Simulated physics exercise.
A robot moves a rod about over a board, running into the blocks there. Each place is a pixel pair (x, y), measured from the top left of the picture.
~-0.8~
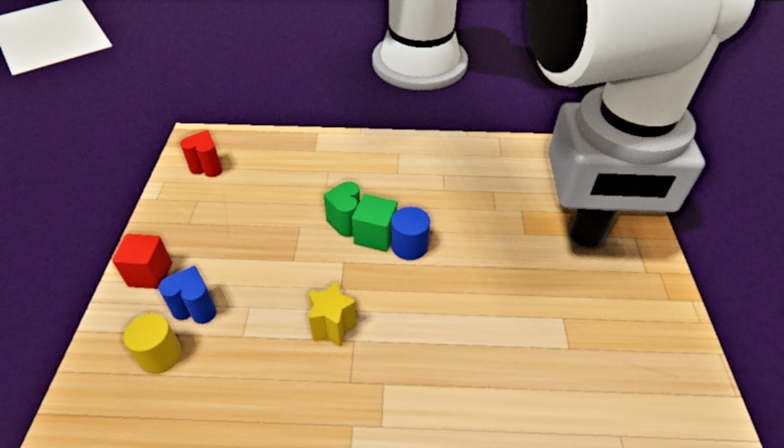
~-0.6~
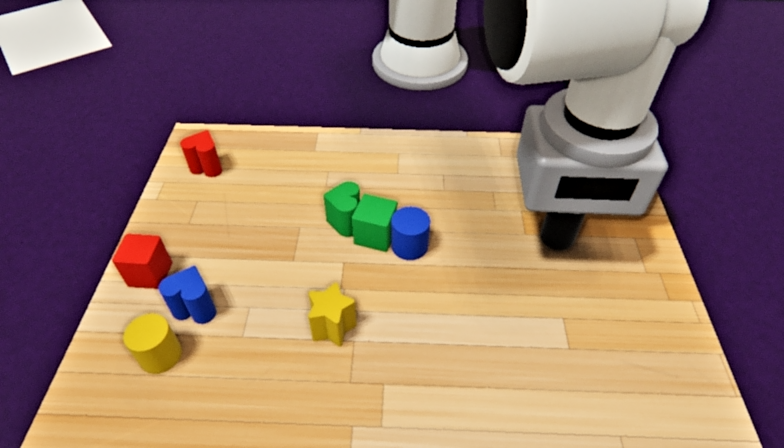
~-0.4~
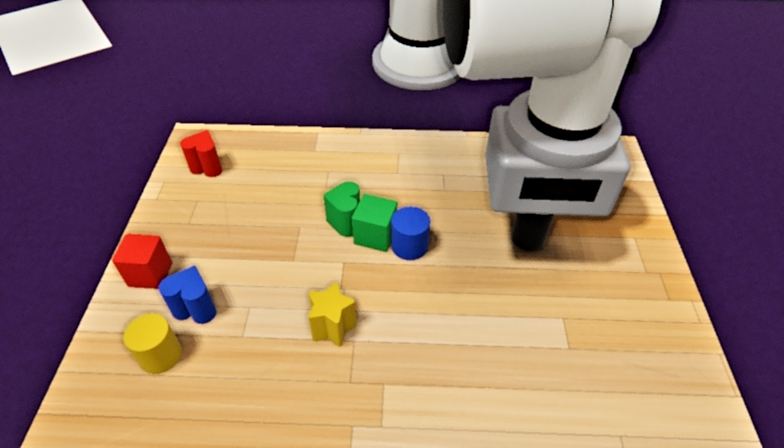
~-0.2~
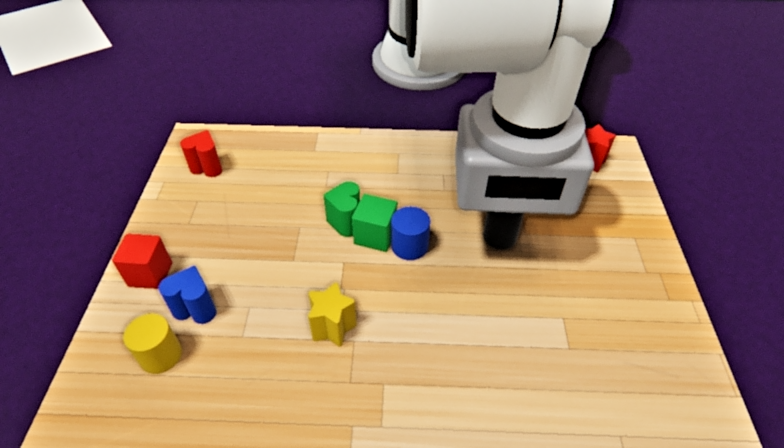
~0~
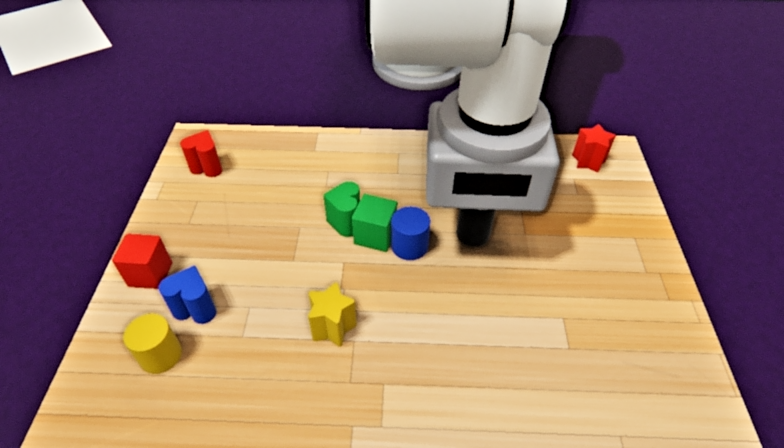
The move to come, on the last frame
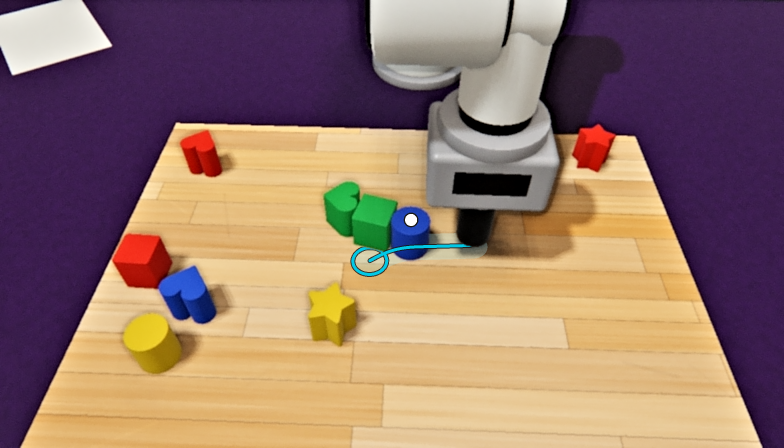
The footage shows a robot arm moving a dark rod steadily leftward over a wooden board toward a blue cylinder beside green blocks, uncovering a red star at the upper right, while the scattered coloured blocks stay still.
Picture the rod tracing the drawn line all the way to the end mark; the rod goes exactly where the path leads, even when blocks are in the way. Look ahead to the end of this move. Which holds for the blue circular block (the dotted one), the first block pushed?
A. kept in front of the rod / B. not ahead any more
The one that fits is A, kept in front of the rod.
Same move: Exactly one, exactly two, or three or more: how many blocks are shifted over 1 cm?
At least three of them.
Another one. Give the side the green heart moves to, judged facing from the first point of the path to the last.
Seen from start to end, it moves right.
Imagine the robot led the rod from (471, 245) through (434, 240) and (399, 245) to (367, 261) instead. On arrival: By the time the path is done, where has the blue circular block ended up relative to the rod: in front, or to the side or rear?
The blue circular block stays in front.
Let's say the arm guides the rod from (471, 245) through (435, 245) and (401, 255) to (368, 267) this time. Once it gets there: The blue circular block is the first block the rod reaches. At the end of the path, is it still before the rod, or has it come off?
The rod pushes it to the end.
The drawn path runs from (471, 245) via (436, 246) and (401, 248), ending at (370, 261); the dot is on the blue circular block.
On the path given first. One third of the way, rod (436, 236); green heart (339, 193); green square piece (367, 209); blue circular block (401, 221).
Two thirds of the way, rod (401, 239); green heart (324, 185), turned 50° clockwise; green square piece (332, 209), turned 35° clockwise; blue circular block (364, 226).
At the end, rod (369, 251); yellow star not moved; green heart (320, 183), turned 70° clockwise; green square piece (315, 208), turned 55° clockwise; blue circular block (331, 234).
